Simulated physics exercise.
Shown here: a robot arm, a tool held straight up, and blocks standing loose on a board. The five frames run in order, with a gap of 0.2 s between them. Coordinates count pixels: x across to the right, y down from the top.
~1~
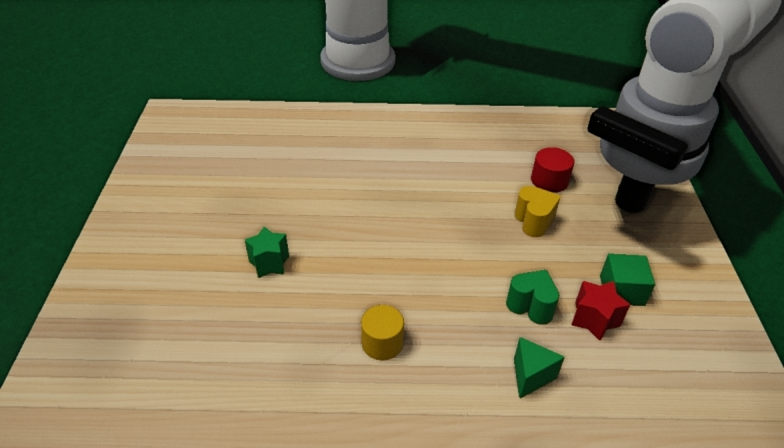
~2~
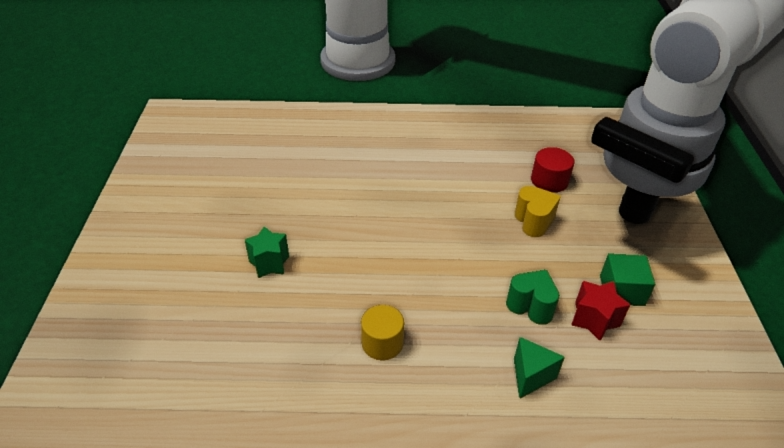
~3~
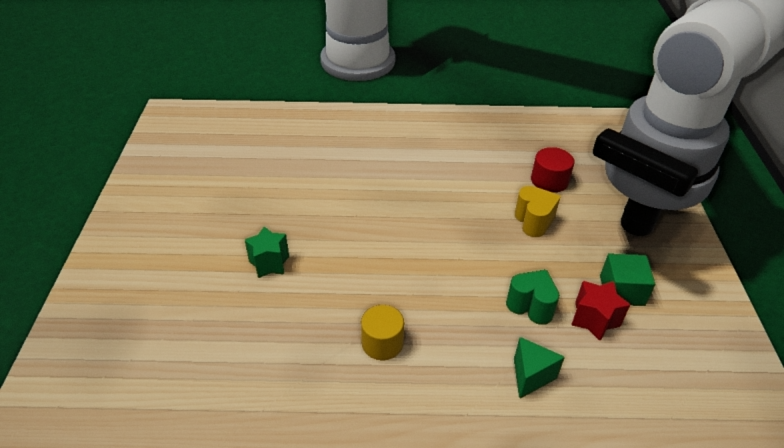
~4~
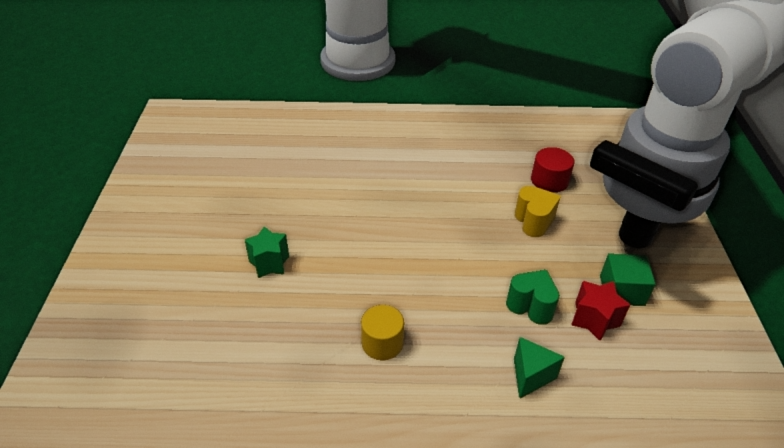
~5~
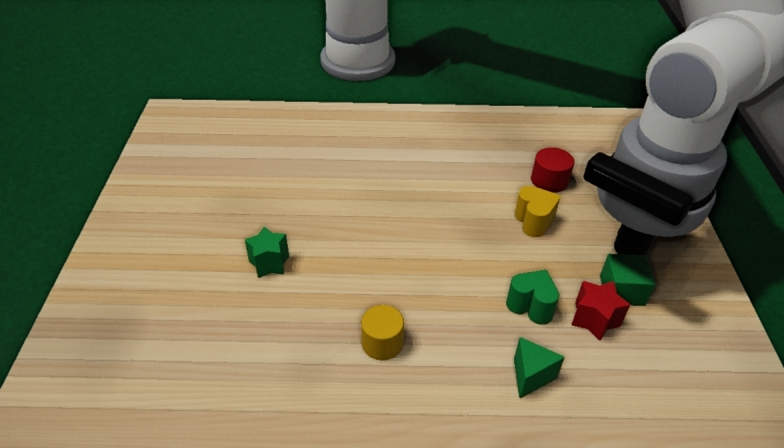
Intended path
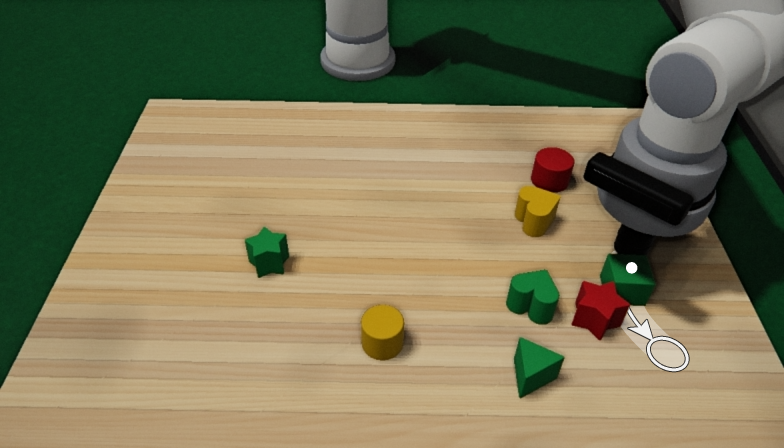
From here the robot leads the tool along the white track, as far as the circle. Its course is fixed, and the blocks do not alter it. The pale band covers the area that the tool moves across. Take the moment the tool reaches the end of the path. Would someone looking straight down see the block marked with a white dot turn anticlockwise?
I believe not.
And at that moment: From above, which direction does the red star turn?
Clockwise rotation.
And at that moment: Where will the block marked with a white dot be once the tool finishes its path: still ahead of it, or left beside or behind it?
The tool moves past it.
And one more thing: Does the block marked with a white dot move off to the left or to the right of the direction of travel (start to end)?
Pushed right.
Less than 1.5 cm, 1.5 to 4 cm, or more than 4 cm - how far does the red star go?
Travels 1.5 to 4 cm.
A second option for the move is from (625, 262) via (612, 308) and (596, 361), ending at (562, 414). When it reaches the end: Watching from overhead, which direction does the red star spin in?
From overhead, the rotation is clockwise.
The line goes from (625, 262) over (622, 290) and (636, 322) to (668, 354); the dot is on the green square.
The first path, step by step. One third of the way, tool (627, 279); red star (593, 306), turned 15° clockwise; green square (633, 298).
Two thirds of the way, tool (642, 311); red star (589, 311), turned 35° clockwise; green square (639, 330), turned 30° clockwise.
At the end, tool (674, 342); green heart unmoved; red star (589, 311), turned 35° clockwise; green square (642, 342), turned 55° clockwise.
